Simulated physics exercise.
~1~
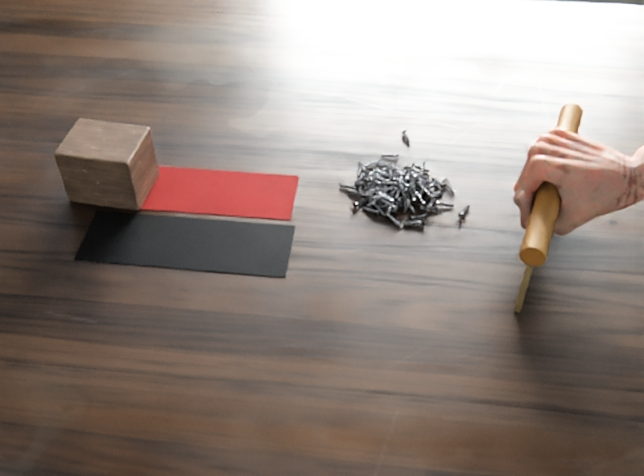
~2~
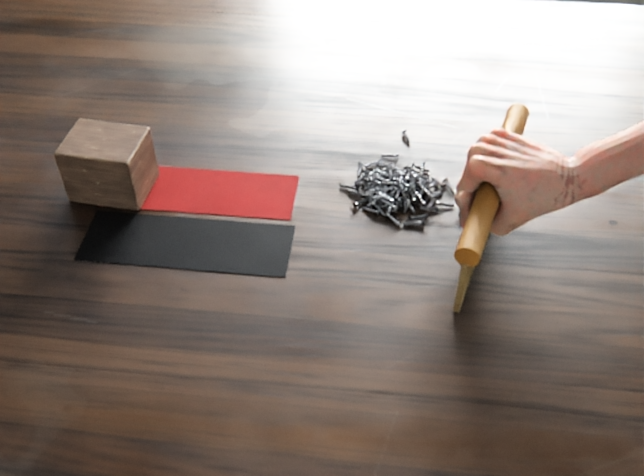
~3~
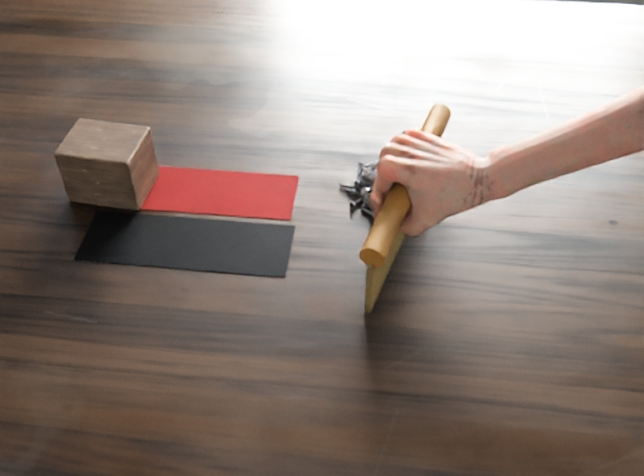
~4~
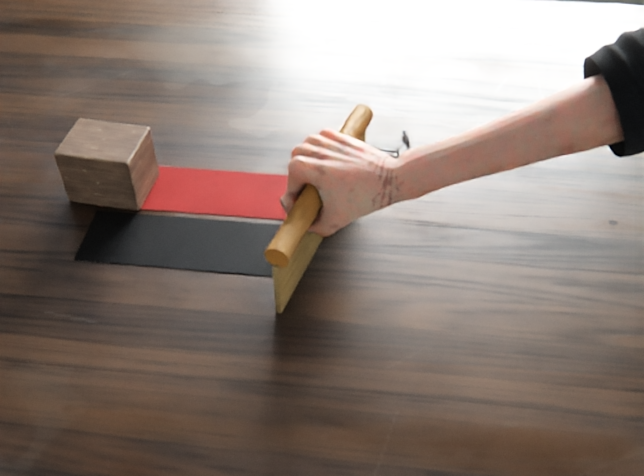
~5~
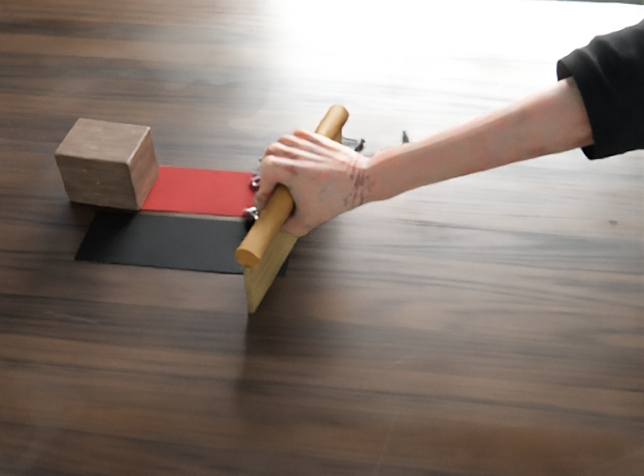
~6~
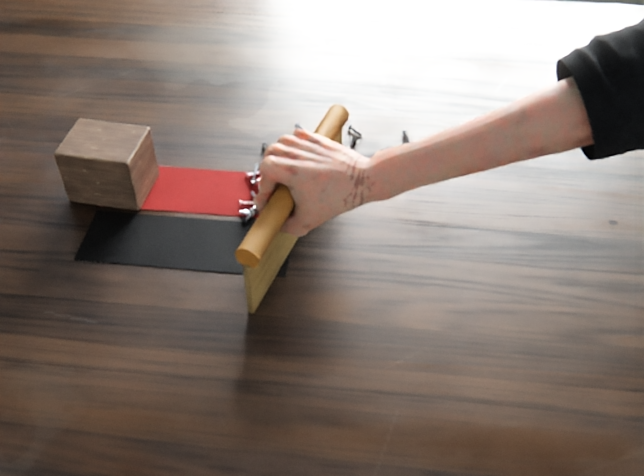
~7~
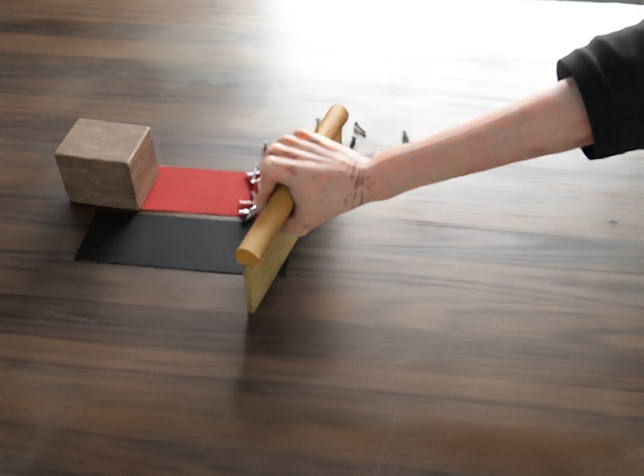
A hand sweeps a pile of screws left with a scraper, stopping partly over the red mat.
